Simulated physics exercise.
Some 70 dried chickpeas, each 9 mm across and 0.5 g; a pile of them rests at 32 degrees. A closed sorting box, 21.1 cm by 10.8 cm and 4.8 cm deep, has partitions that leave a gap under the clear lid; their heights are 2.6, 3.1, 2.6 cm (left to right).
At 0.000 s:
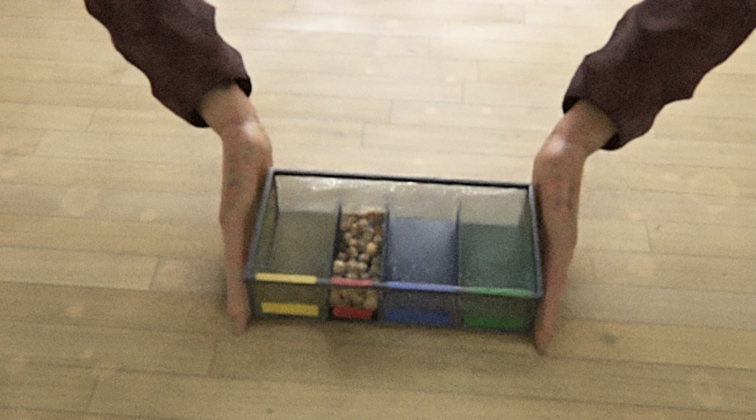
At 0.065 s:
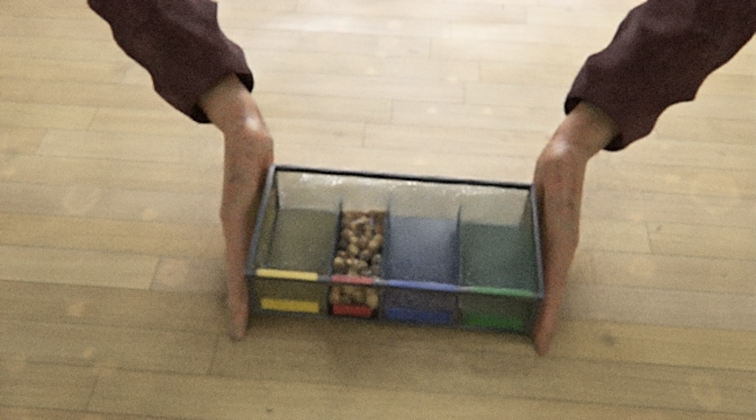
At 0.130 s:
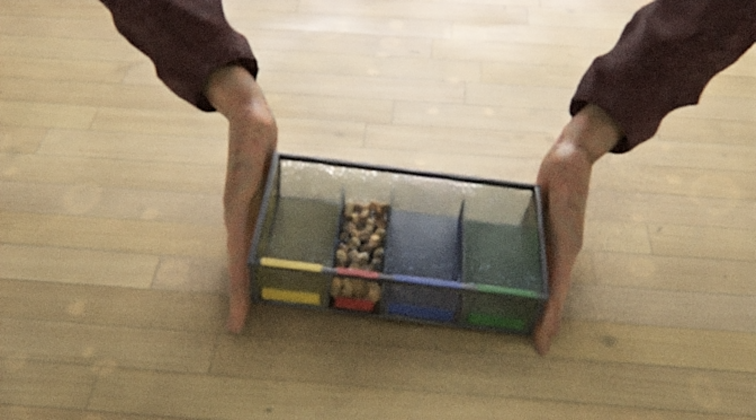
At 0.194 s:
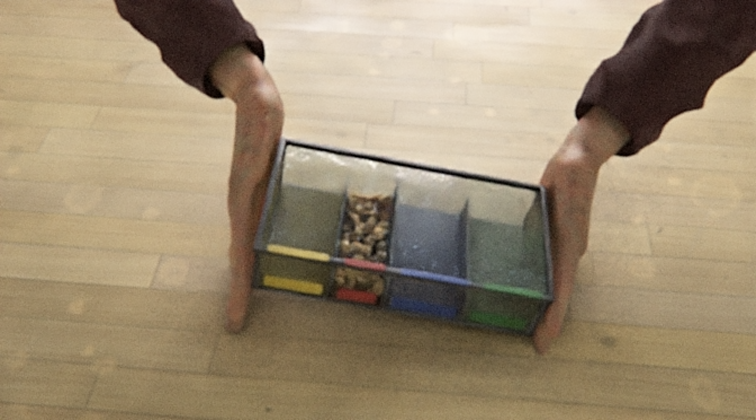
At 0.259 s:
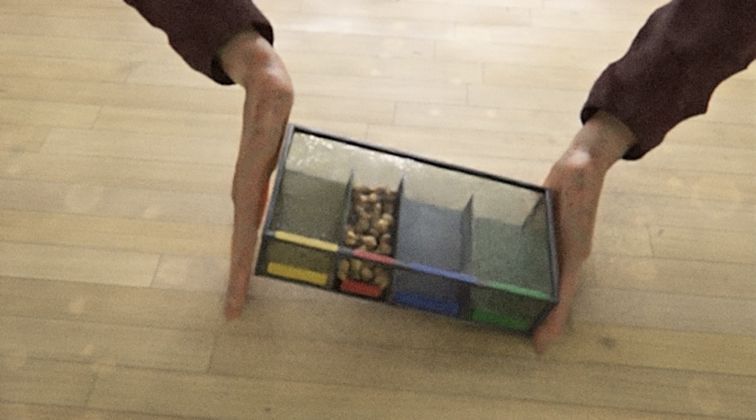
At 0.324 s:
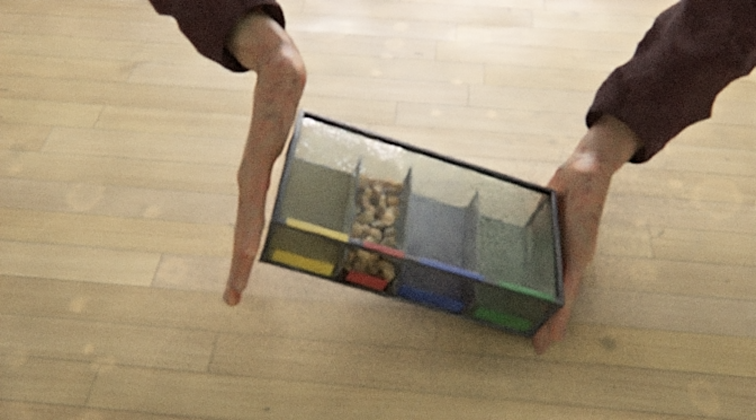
At the start, two hands hold a clear-lidded sorting box level above a wooden floor, with small round tan pieces in the red-marked compartment, second from left. The left hand then rises, tilting the box down toward the right, while the pieces remain in the red-marked compartment.
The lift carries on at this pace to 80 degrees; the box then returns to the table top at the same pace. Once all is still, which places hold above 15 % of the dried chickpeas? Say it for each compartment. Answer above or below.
Red compartment: Above; blue compartment: Below; green compartment: Below; yellow compartment: Below.
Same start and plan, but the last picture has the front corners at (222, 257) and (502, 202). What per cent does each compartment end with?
Red 90; blue 0; green 0; yellow 10.
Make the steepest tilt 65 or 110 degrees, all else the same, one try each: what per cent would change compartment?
About 0 and 95 per cent.
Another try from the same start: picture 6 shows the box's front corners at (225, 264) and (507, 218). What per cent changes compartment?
Then about 10 per cent.
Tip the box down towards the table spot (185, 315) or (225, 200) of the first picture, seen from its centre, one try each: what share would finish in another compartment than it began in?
Some 5 and 10 per cent.
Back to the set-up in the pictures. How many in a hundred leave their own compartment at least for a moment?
About 5 per cent.
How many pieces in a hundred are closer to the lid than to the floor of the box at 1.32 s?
Roughly 10 per cent.
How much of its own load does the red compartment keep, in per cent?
Roughly 90 per cent.
After 1.32 s, tilt 79 degrees; red 100 %.
After 1.99 s, tilt 35 degrees; red 95 %, green 5 %.
After 2.70 s, tilt 0 degrees; red 95 %, green 5 %.
In the end, at 3.0 s, red 95 %, blue 0 %, green 5 %, yellow 0 %.
